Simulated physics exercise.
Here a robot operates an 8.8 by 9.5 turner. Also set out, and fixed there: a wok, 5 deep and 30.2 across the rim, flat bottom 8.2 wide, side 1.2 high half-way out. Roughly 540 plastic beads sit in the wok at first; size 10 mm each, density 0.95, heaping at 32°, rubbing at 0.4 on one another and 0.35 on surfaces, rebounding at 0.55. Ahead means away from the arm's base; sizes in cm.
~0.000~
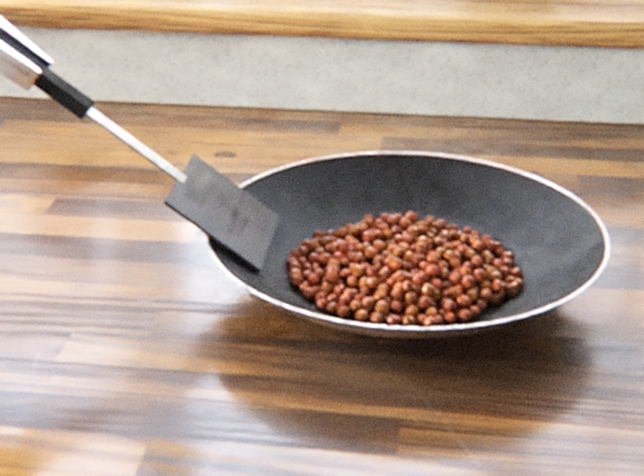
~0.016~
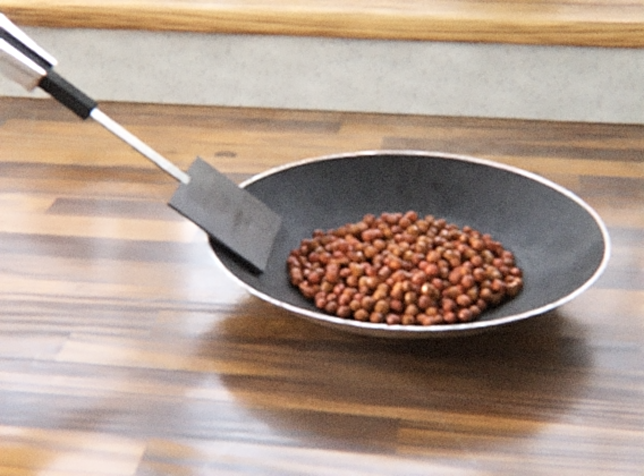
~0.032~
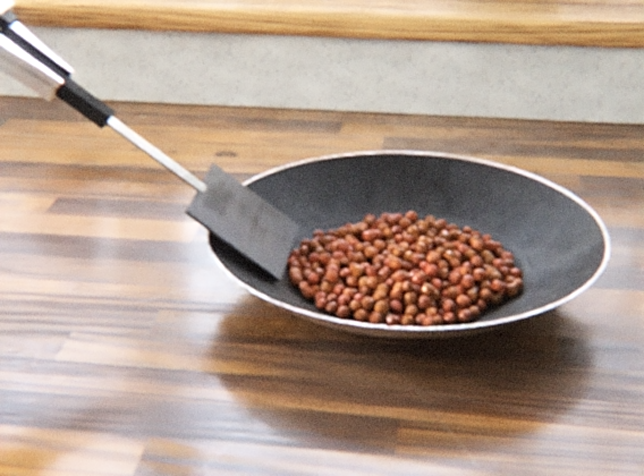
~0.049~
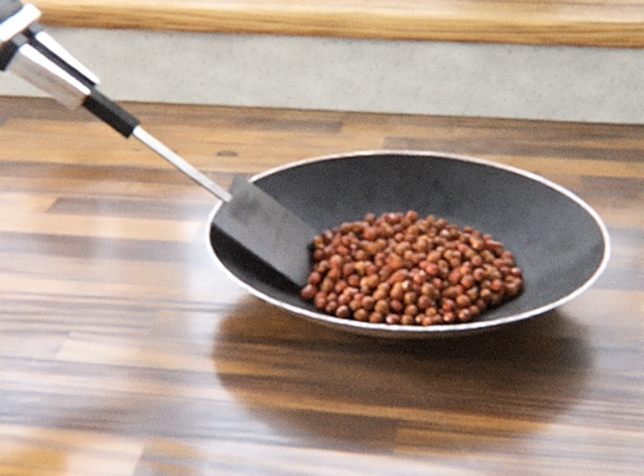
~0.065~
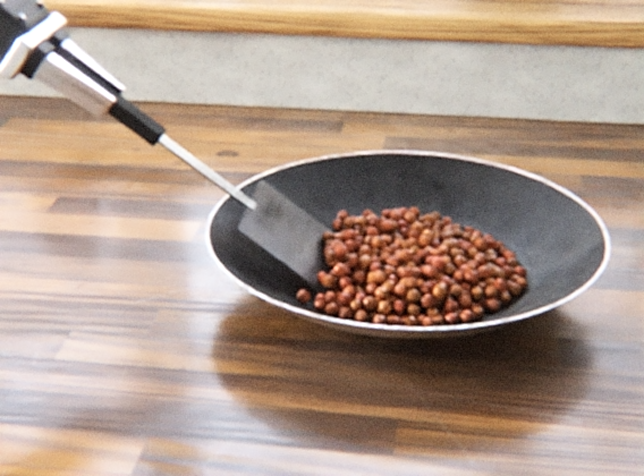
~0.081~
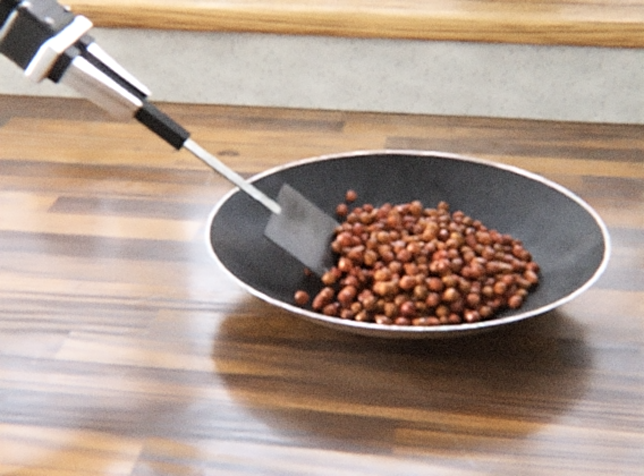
A robot arm's flat turner enters a dark wok from the left, sliding down its inner side toward a heap of reddish-brown beads. The blade reaches the heap's left edge and pushes into it, nudging beads rightward while a few separate around the blade, the wok staying still on the wooden counter.
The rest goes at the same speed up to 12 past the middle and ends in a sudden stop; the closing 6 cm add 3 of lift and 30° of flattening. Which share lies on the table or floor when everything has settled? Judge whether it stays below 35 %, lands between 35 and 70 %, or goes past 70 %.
It lands between 35 and 70 %.
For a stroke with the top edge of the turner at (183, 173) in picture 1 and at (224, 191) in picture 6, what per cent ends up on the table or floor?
Off the vessel, on the table or floor: Some 20 percent.
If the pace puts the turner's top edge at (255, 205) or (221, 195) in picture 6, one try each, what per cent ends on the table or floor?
About 40 and 25 percent.
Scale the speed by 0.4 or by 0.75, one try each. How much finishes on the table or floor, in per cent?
Around 20 per cent and around 35 per cent.
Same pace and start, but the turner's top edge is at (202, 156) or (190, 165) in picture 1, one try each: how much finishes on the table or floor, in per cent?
Some 50 and 45 per cent.
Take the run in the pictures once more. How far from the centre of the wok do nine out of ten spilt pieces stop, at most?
I reckon it's some 75 centimetres.
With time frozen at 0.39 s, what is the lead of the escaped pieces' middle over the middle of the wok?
28 cm.
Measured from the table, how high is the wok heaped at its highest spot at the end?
About 3.5 centimetres.
After 0.12 s, sloping 37°, highest piece 7 above the table; 544 in the wok.
After 0.17 s, sloping 31°, highest piece 7 above the table; 543 in the wok, 1 on the blade or in flight.
After 0.39 s, sloping 7°, highest piece 16 above the table; 278 in the wok, 148 on the table or floor, 118 on the blade or in flight.
After 1.44 s, sloping 7°, highest piece 3 above the table; 278 in the wok, 266 on the table or floor.
At rest, 278 in the wok, 266 on the table or floor. That is 49 % on the table or floor.
